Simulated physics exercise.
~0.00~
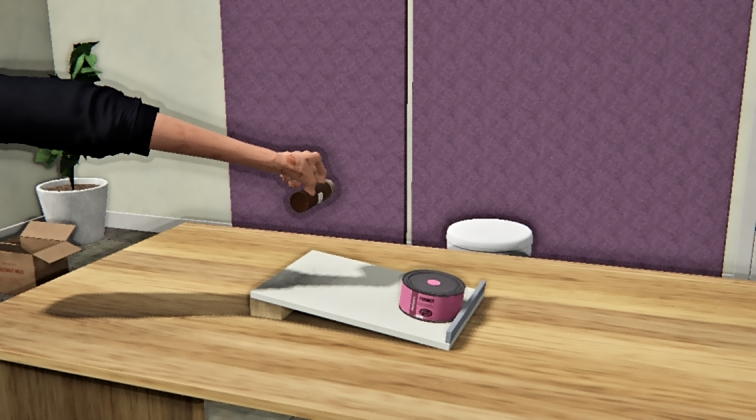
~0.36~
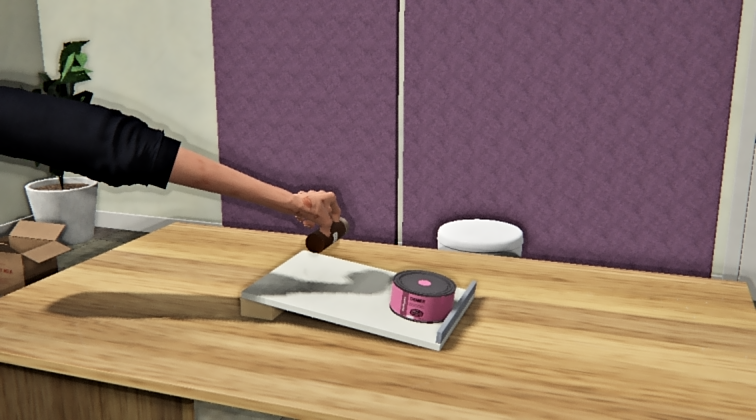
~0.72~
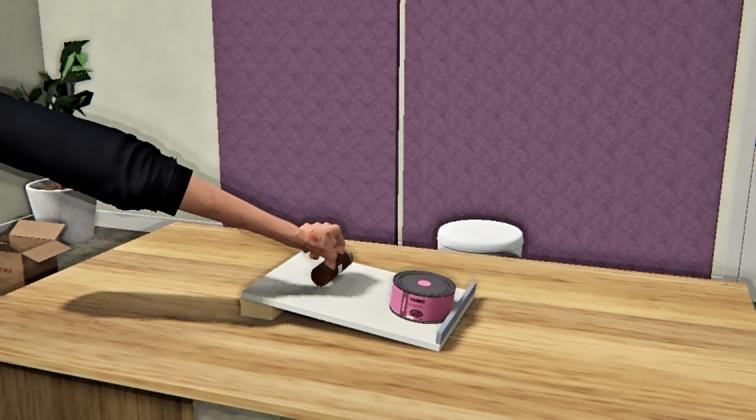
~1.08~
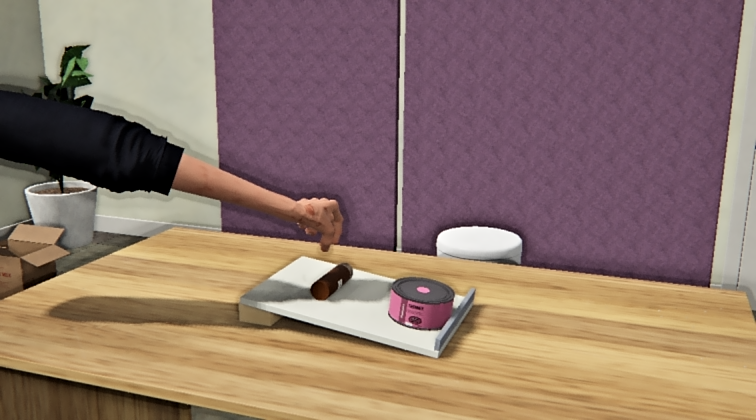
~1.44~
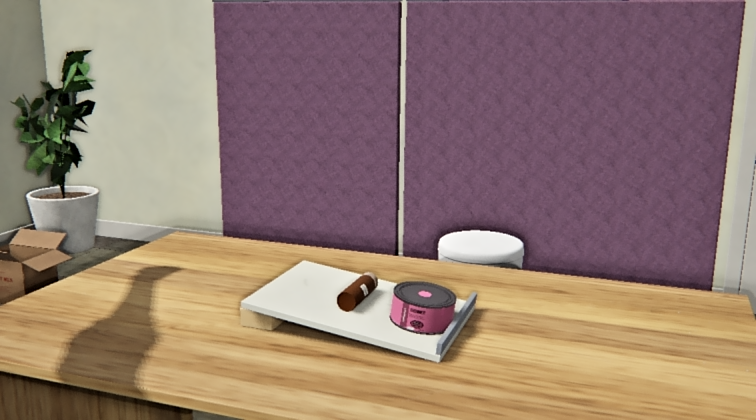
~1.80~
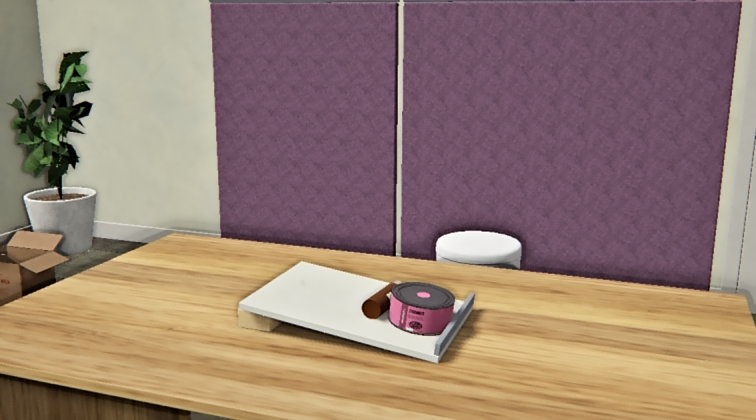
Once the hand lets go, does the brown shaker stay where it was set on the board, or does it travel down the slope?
It travels down the slope, rolling or sliding to the right until it is right beside the pink tub.
A white board, propped up on a wooden block at its left end, slopes down to the right on a wooden table, seen from slightly above by a gently swaying camera. A round pink tub with a dark top sits near the low end, with purple panels and a potted plant behind. From the left, a dark-sleeved arm lowers a small brown shaker onto the board, laying it on its side. The hand lets go and draws back out of view. The shaker then rolls or slides down the slope to the right, ending right beside the tub, which stays in its place.
